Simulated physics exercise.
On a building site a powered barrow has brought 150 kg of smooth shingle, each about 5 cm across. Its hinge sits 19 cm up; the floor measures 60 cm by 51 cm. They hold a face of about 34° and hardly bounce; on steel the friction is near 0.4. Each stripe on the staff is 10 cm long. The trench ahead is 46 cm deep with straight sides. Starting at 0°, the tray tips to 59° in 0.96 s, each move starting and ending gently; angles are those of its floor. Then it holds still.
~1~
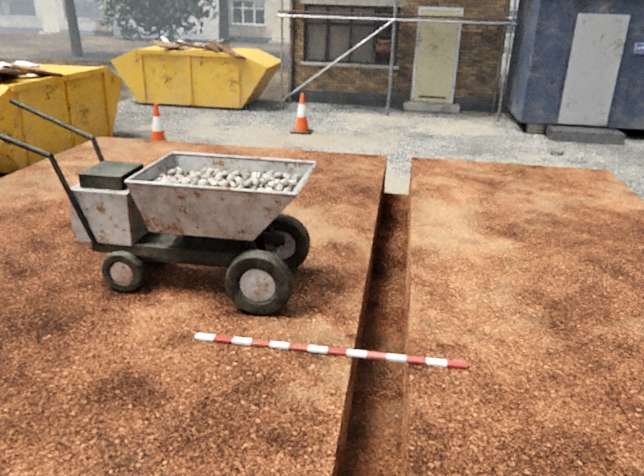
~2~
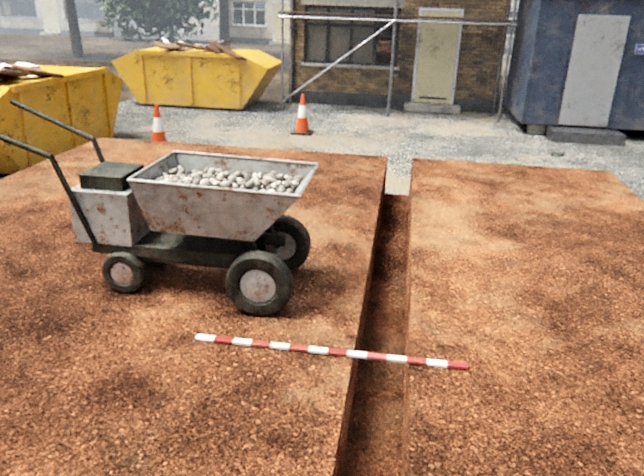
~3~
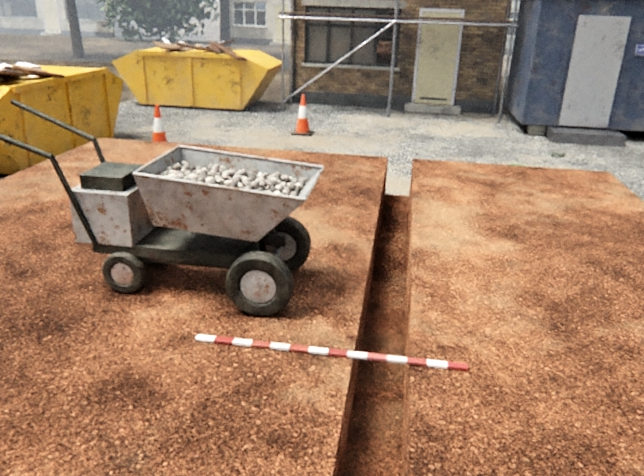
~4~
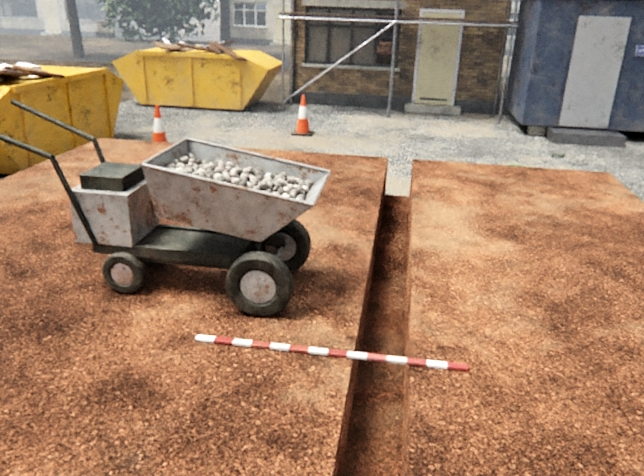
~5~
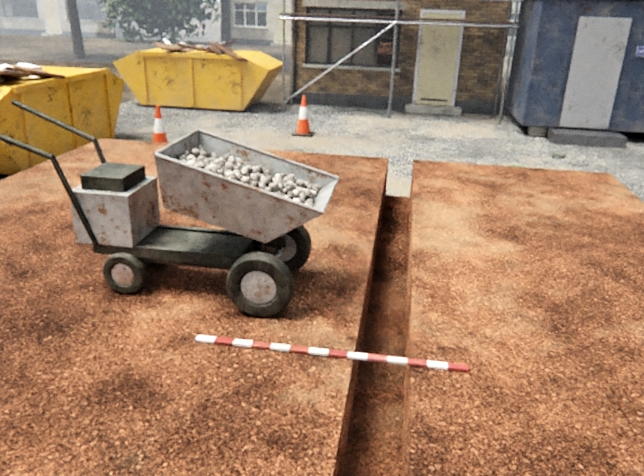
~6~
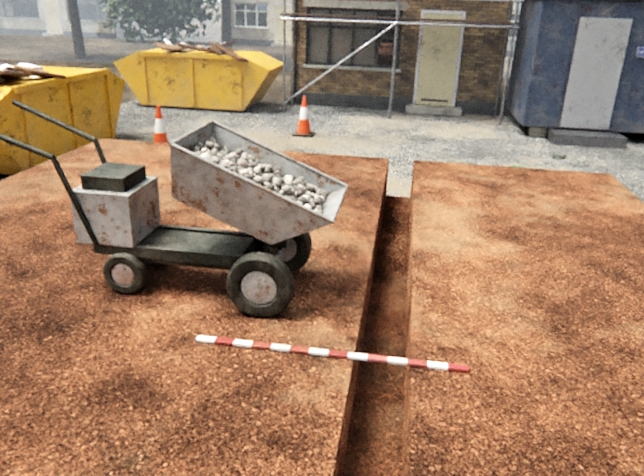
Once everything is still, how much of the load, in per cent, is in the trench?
Roughly 65 per cent ends in the trench.
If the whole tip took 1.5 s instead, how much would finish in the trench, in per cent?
In that case some 75 per cent.
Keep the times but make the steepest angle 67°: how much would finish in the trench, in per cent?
Then about 65 per cent.
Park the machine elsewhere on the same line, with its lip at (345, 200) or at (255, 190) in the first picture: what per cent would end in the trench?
Near 20 per cent from the first place, 70 from the second.
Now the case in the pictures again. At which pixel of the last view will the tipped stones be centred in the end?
Their middle is at about (394, 349).
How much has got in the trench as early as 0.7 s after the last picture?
About 20 per cent by then.
Then, 0.3 s after the last picture the floor is at 50°, 100 % in the tray; the foremost stones are at (355, 243).
Then, 0.7 s after the last picture the floor is at 59°, 80 % in the tray, 18 % in the trench, 2 % past the trench; the foremost stones are at (426, 308).
Then, 1.0 s after the last picture the floor is at 59°, 42 % in the tray, 31 % in the trench, 26 % past the trench; the foremost stones are at (514, 330).
Then, 3.0 s after the last picture the floor is at 59°, 7 % in the tray, 65 % in the trench, 29 % past the trench; the foremost stones are at (624, 334).
